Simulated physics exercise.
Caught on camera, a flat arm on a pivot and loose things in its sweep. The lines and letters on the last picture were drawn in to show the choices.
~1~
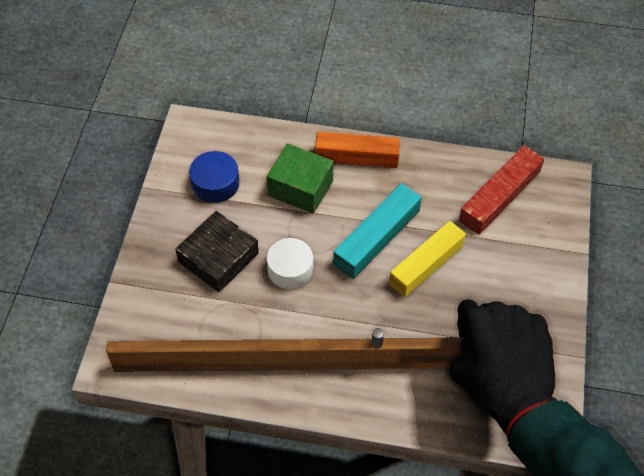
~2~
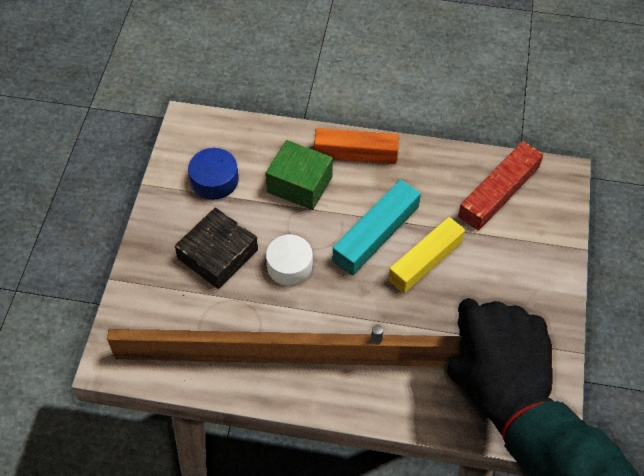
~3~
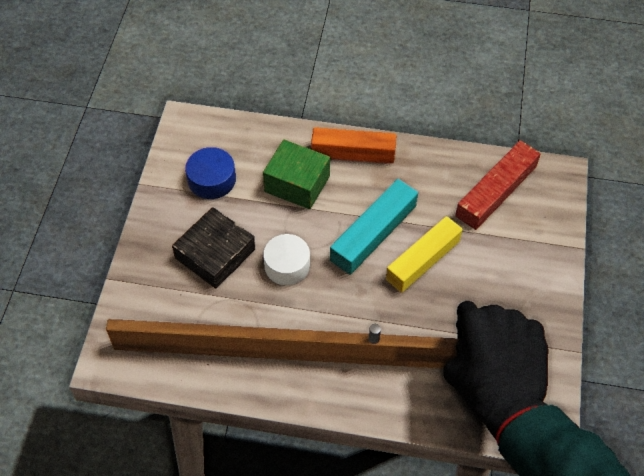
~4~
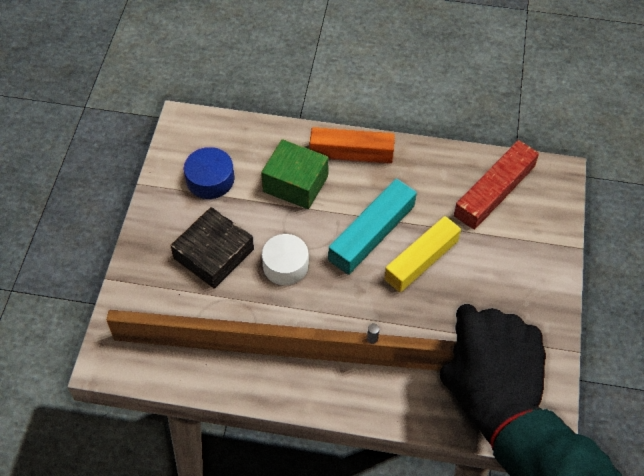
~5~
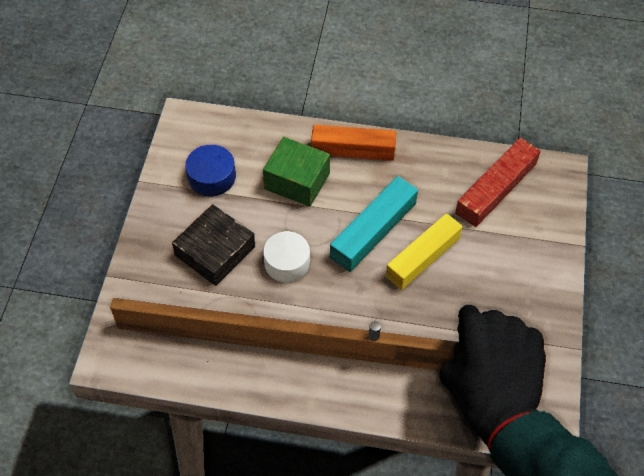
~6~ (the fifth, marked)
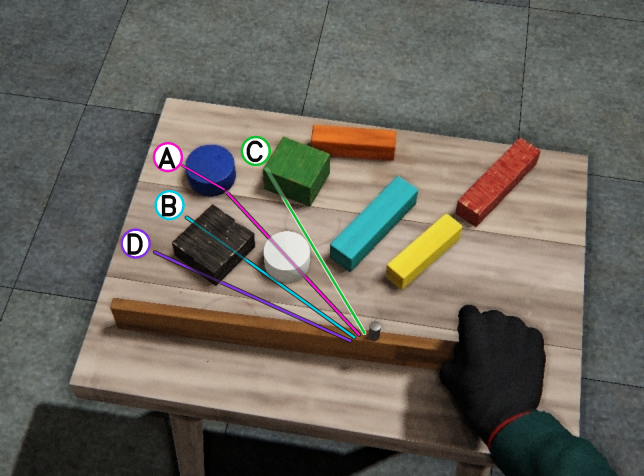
A flat wooden arm on a pivot, with a black-gloved hand at its right end, swung its left end slightly away from the viewer, while the colourful blocks and sticks beyond it lay still.
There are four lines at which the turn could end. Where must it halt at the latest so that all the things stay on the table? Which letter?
Up to line C.
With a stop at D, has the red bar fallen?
No.
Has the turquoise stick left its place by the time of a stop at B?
By then, no.
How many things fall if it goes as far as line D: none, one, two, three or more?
The count is none.
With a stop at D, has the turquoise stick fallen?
No.
On the marked copy, A at (289, 259); B at (267, 275); C at (313, 247); D at (250, 296).
With C. Early on, arm (253, 277); black block (216, 237); orange stick (353, 143).
Further on, arm (285, 246); blue tin (212, 167); green block (311, 166).
At the end, arm (311, 231); orange stick (372, 128); green block (355, 156); nothing has fallen.
As for the rest, A is safe but short; B is safe but short; D is safe but short.
